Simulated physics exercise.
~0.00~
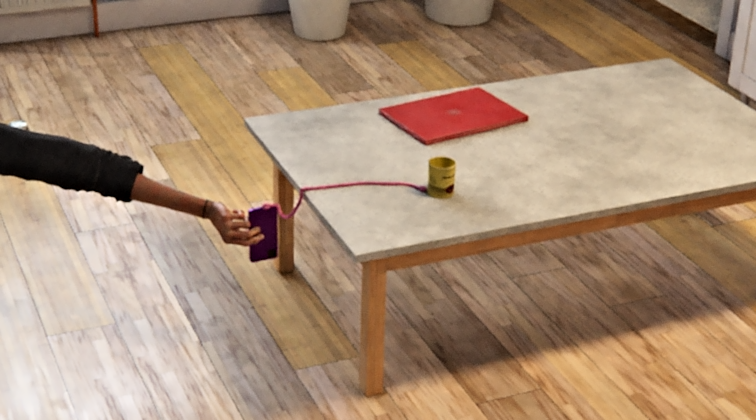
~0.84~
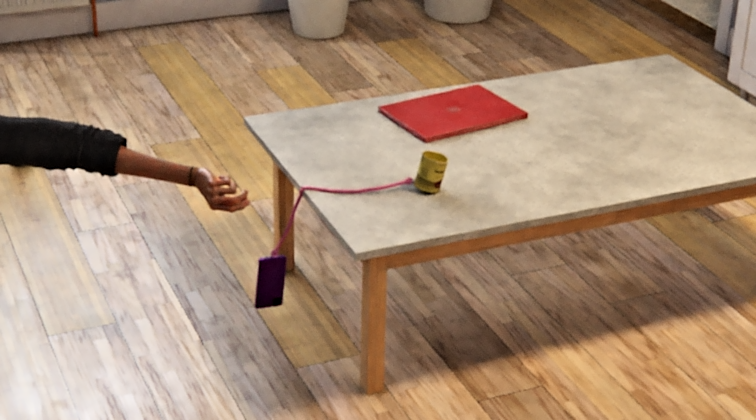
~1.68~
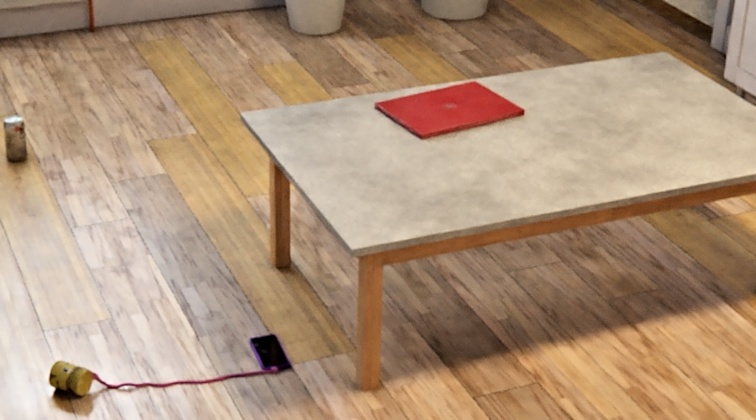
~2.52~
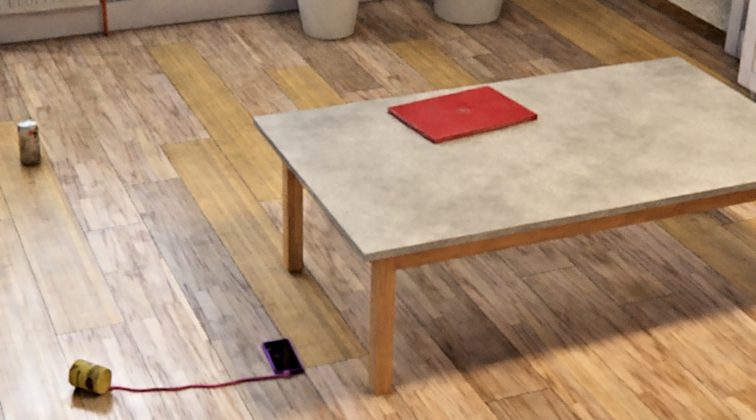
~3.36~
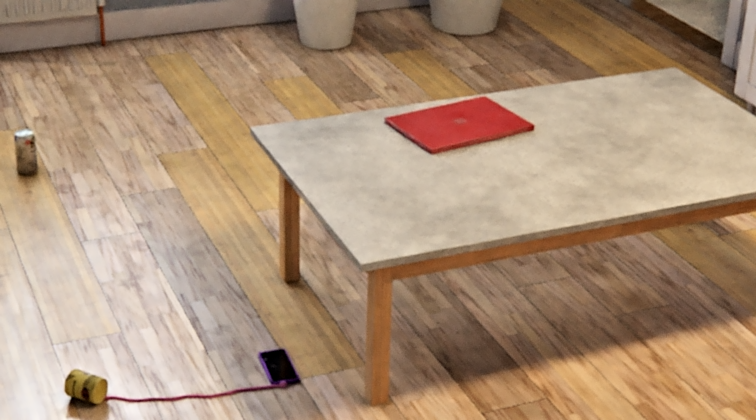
We see a hand let go of a purple phone tied by a cord to a yellow cup on a table beside a red laptop; the phone drops to the floor and the cup is dragged off after it, ending on its side on the floor while the laptop stays put.
